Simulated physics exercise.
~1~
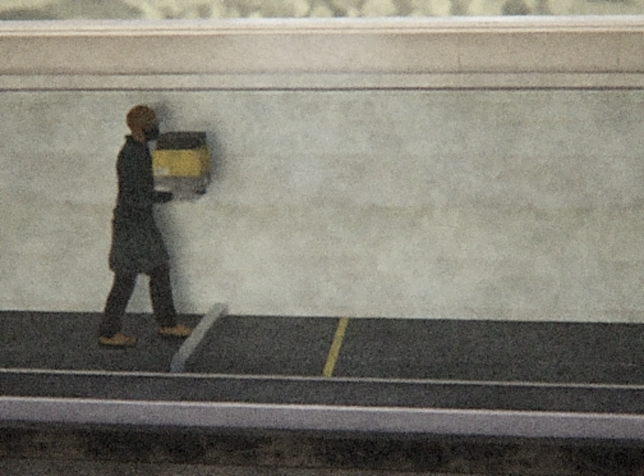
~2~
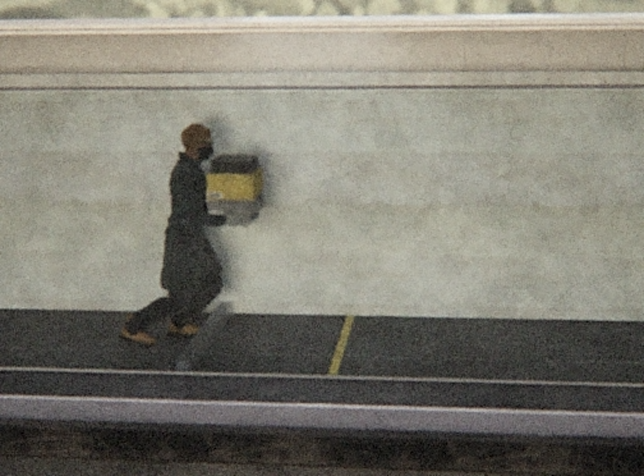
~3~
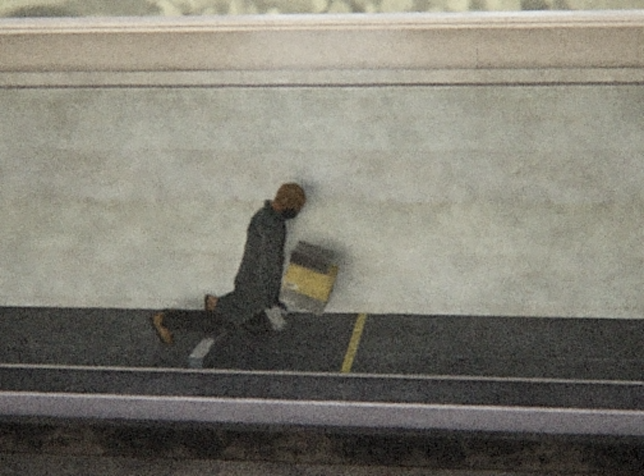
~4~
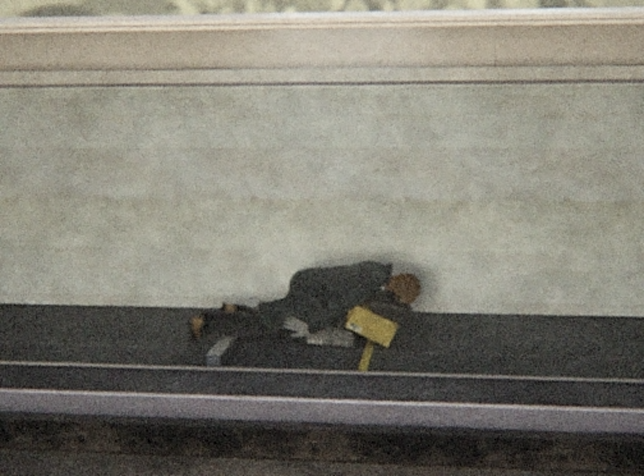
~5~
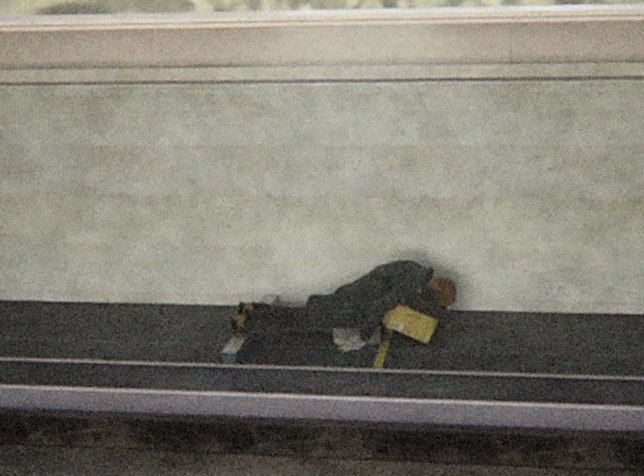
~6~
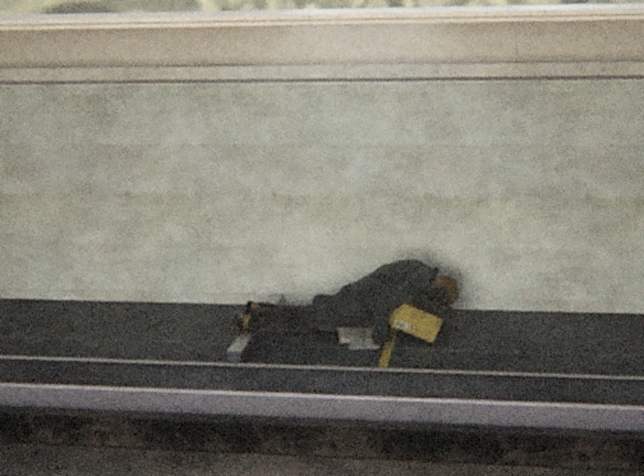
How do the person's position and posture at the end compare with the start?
At the start the person is upright on the left, walking with the boxes held in front. By the end they are lying face down on the dark floor, farther to the right, with the head past the yellow line.
